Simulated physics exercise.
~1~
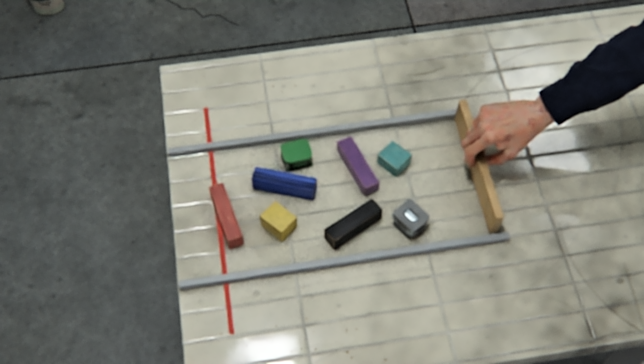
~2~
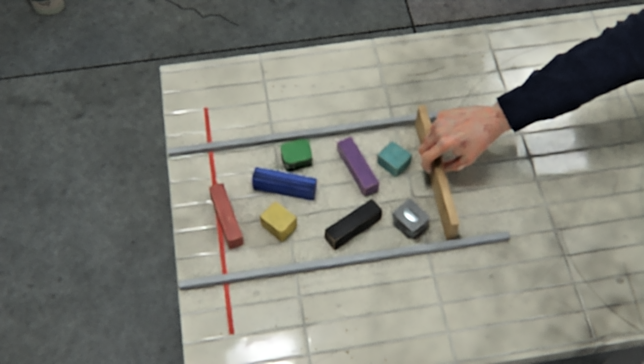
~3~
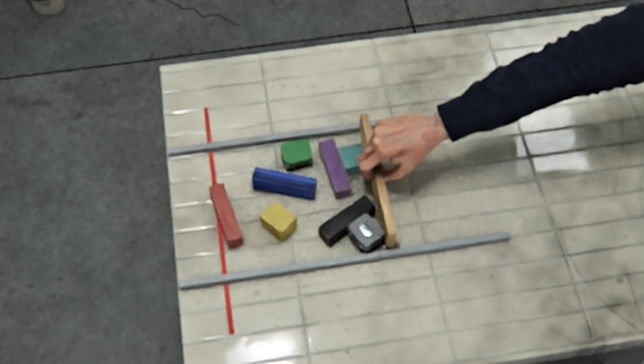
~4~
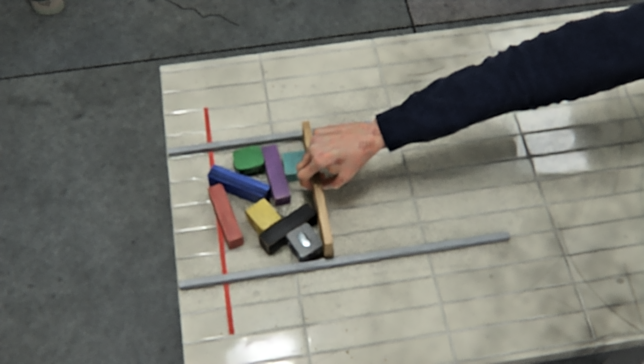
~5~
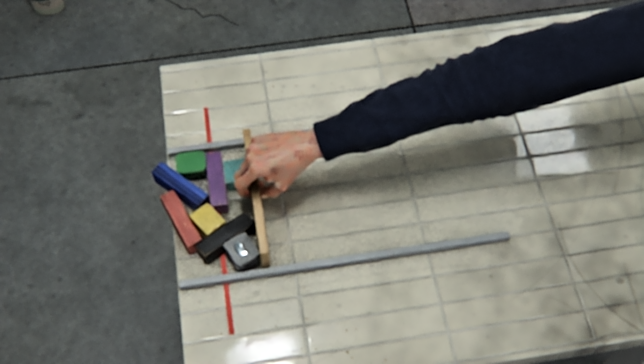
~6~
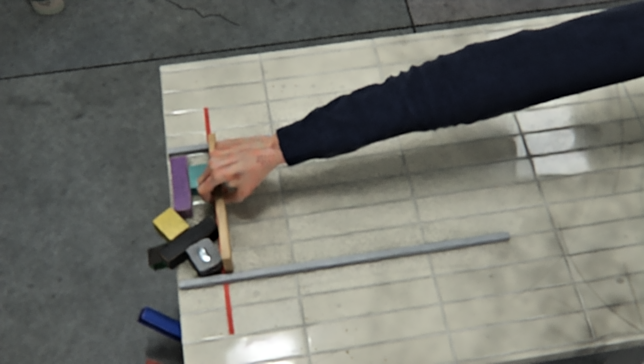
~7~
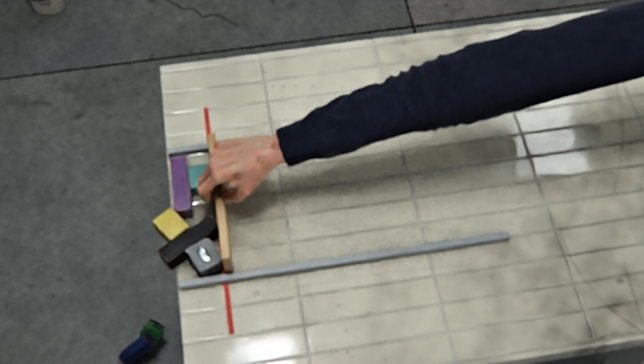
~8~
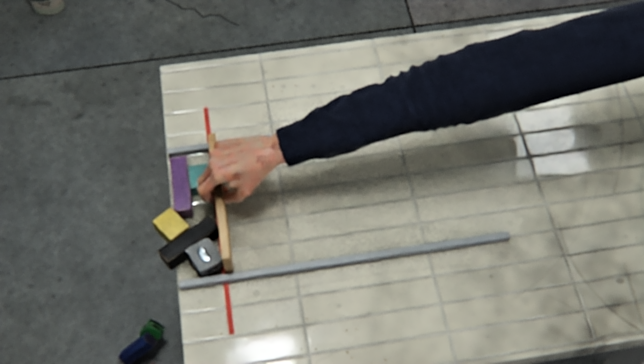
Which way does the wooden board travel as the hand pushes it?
The board travels to the left, sweeping the blocks toward the table's edge.
A hand slid a wooden board left between two rails, bunching the coloured blocks together and pushing them to the table's edge. The red, blue and green pieces fell off, while the purple, turquoise, yellow, black and grey ones stayed on.
